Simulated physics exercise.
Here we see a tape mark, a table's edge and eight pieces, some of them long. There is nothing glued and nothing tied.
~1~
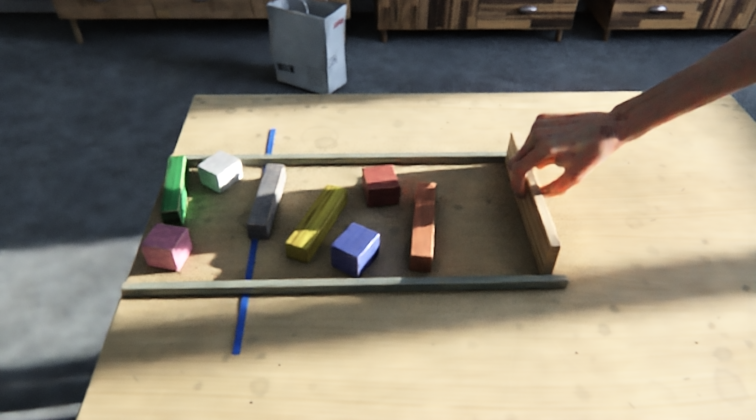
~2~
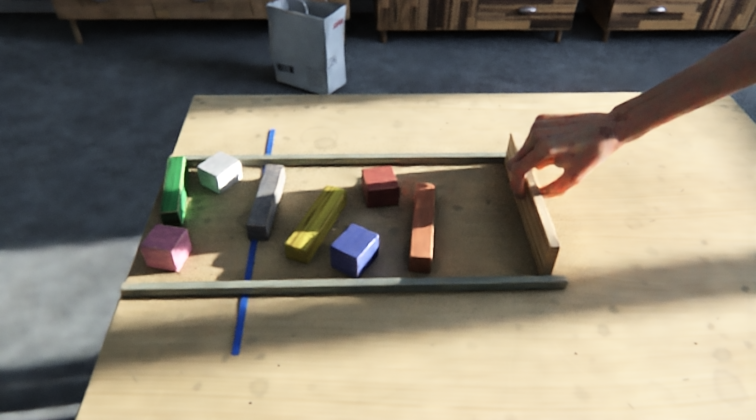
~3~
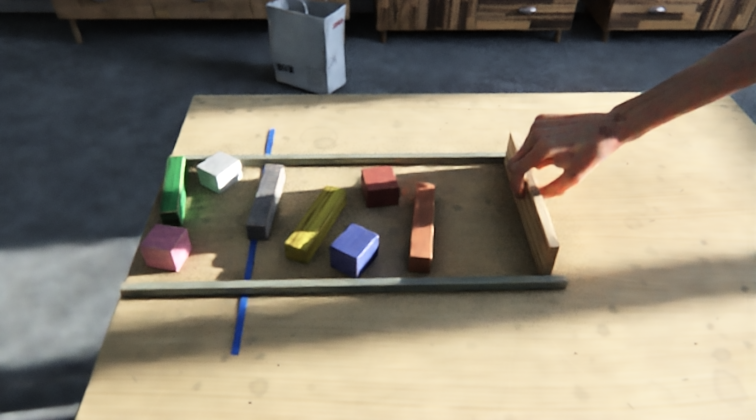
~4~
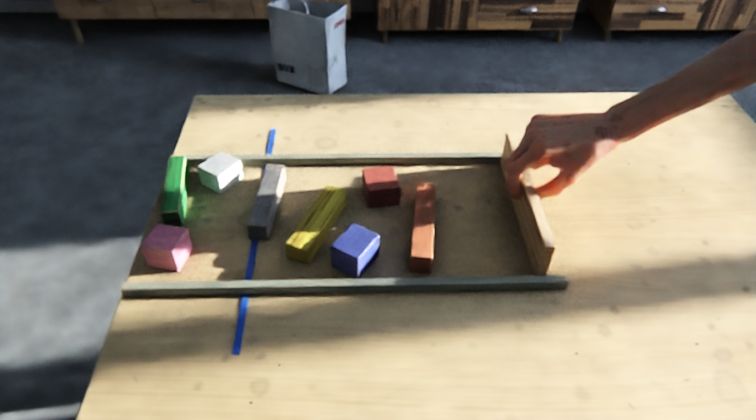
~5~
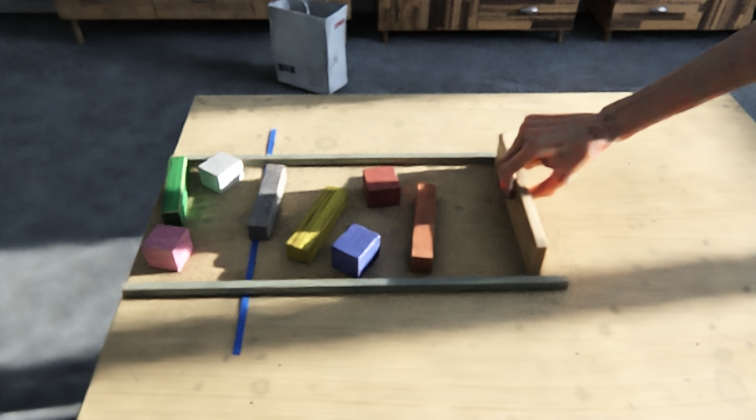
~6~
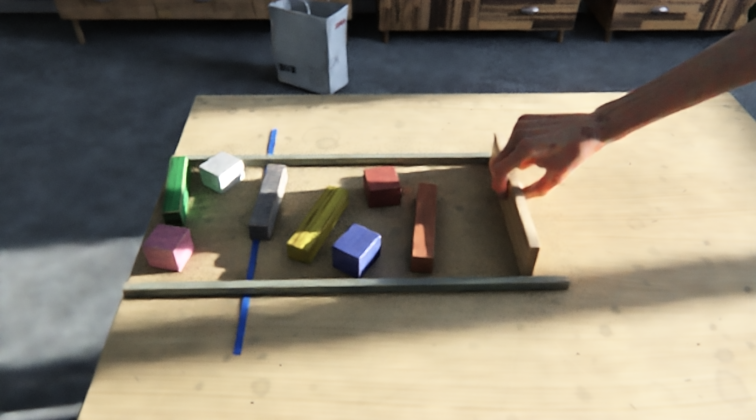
A hand slid a wooden board slightly to the left between two rails on a table, while the colourful blocks and sticks lying ahead of it, around a strip of blue tape, stayed put.
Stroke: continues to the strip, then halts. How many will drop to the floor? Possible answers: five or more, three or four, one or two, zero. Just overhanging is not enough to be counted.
Zero of them.
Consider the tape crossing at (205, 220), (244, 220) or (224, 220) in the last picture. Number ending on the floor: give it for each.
Per try in turn: 4, 1, 3.
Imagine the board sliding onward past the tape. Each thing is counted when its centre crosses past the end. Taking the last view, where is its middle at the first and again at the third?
First about (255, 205), next about (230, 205).
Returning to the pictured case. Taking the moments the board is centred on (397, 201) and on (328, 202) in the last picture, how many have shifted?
The counts are 3 and 5.
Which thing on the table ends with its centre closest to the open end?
Green stick.
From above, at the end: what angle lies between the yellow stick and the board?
Angle: Close to 20 degrees.
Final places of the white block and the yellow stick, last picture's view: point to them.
Listed in order, first is (189, 172) and the other is (207, 224).
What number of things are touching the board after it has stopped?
In contact: 2.
Early on, none off yet; green stick at rest near (177, 191); pink block at rest near (169, 248); white block at rest near (222, 172).
A while later, none off yet; green stick at rest near (177, 191); pink block at rest near (169, 248); white block moving near (216, 173).
Finally, the number that fall off is zero.
